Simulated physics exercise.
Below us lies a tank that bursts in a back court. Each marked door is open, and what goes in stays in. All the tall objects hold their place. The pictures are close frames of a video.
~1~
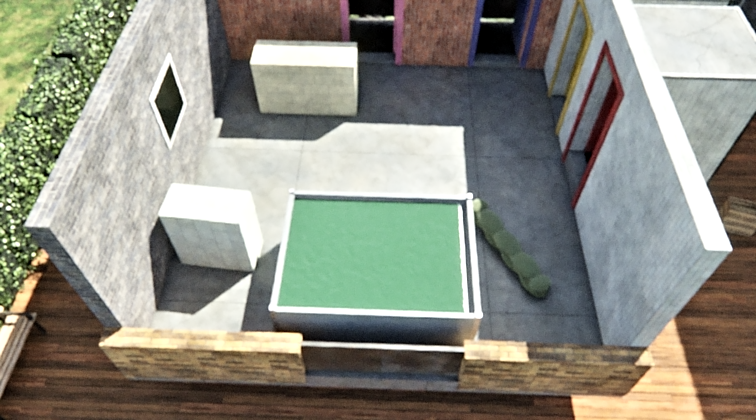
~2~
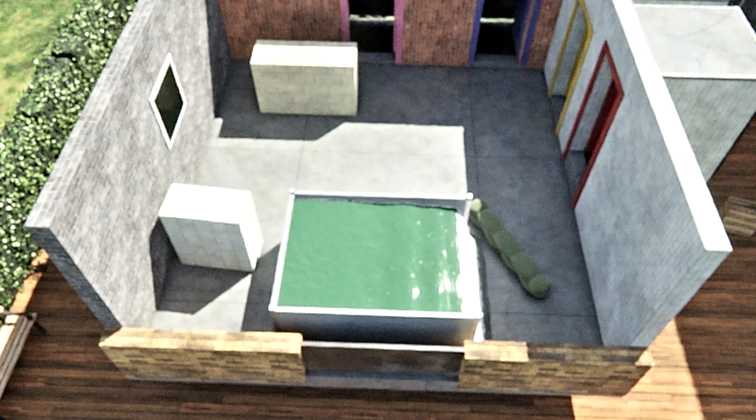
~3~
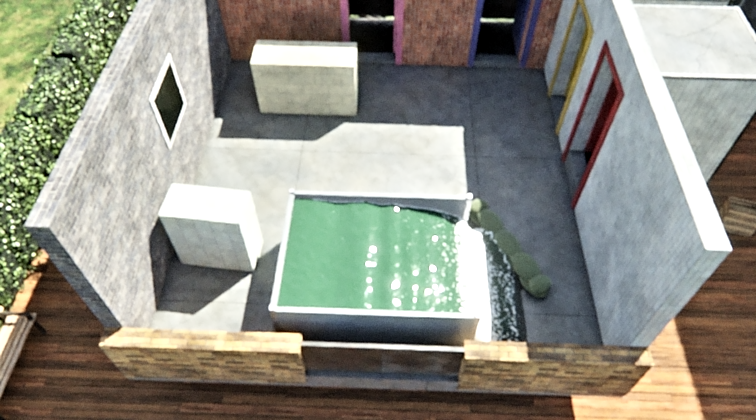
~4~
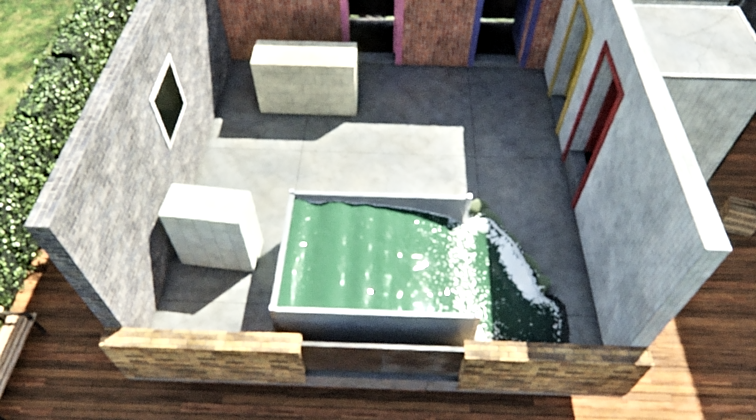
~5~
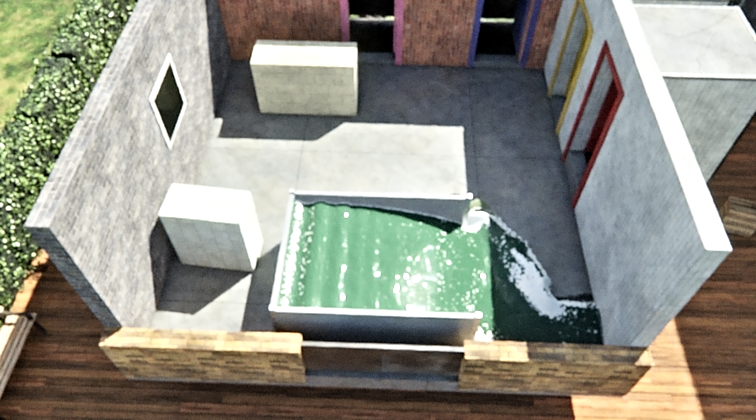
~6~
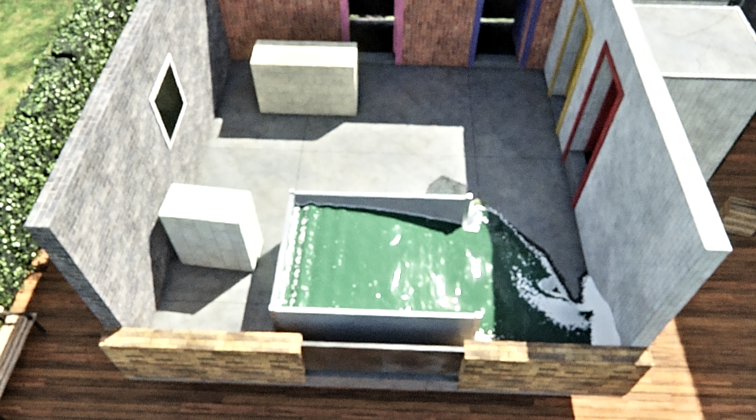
Green water burst out of the right side of an open tank in a walled courtyard, swept over the row of bushes beside it, and foamed up against the right wall while the pale blocks stayed put.
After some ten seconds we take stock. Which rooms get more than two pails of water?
One by one: The red door holds within the limit; the yellow door floods; the blue door floods; the pink door floods.
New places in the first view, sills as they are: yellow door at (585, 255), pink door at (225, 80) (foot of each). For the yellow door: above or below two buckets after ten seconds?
One by one: The yellow one passes that mark.
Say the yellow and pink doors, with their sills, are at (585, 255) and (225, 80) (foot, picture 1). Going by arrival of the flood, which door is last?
The pink door.
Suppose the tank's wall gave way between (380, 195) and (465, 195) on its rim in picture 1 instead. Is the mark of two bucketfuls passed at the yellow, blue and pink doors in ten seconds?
In short: The yellow one goes over, the blue one is over, the pink one takes more.
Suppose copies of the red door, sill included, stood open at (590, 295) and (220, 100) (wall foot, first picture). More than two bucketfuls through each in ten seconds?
In turn: Takes more, is under.
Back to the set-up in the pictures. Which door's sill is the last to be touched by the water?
That is the door marked pink.
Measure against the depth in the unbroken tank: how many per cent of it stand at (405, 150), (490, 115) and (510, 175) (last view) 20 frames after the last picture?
In that order: 4, 8 and 12 per cent.
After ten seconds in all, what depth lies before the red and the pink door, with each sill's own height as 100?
In turn 10 and 150 per cent.
A moment on, water covers 25 % of the floor; the red door wet at the sill, nothing in, the yellow door not reached, the blue door not reached, the pink door not reached.
Next, water covers 45 % of the floor; the red door wet at the sill, nothing in, the yellow door wet at the sill, nothing in, the blue door not reached, the pink door not reached.
Then, water covers 75 % of the floor; the red door wet at the sill, nothing in, the yellow door under two buckets in, the blue door far over two buckets in, the pink door wet at the sill, nothing in.
Later, water covers 90 % of the floor; the red door wet at the sill, nothing in, the yellow door under two buckets in, the blue door far over two buckets in, the pink door over two buckets in.
In the end, water covers 95 % of the floor; the red door wet at the sill, nothing in, the yellow door over two buckets in, the blue door far over two buckets in, the pink door over two buckets in.
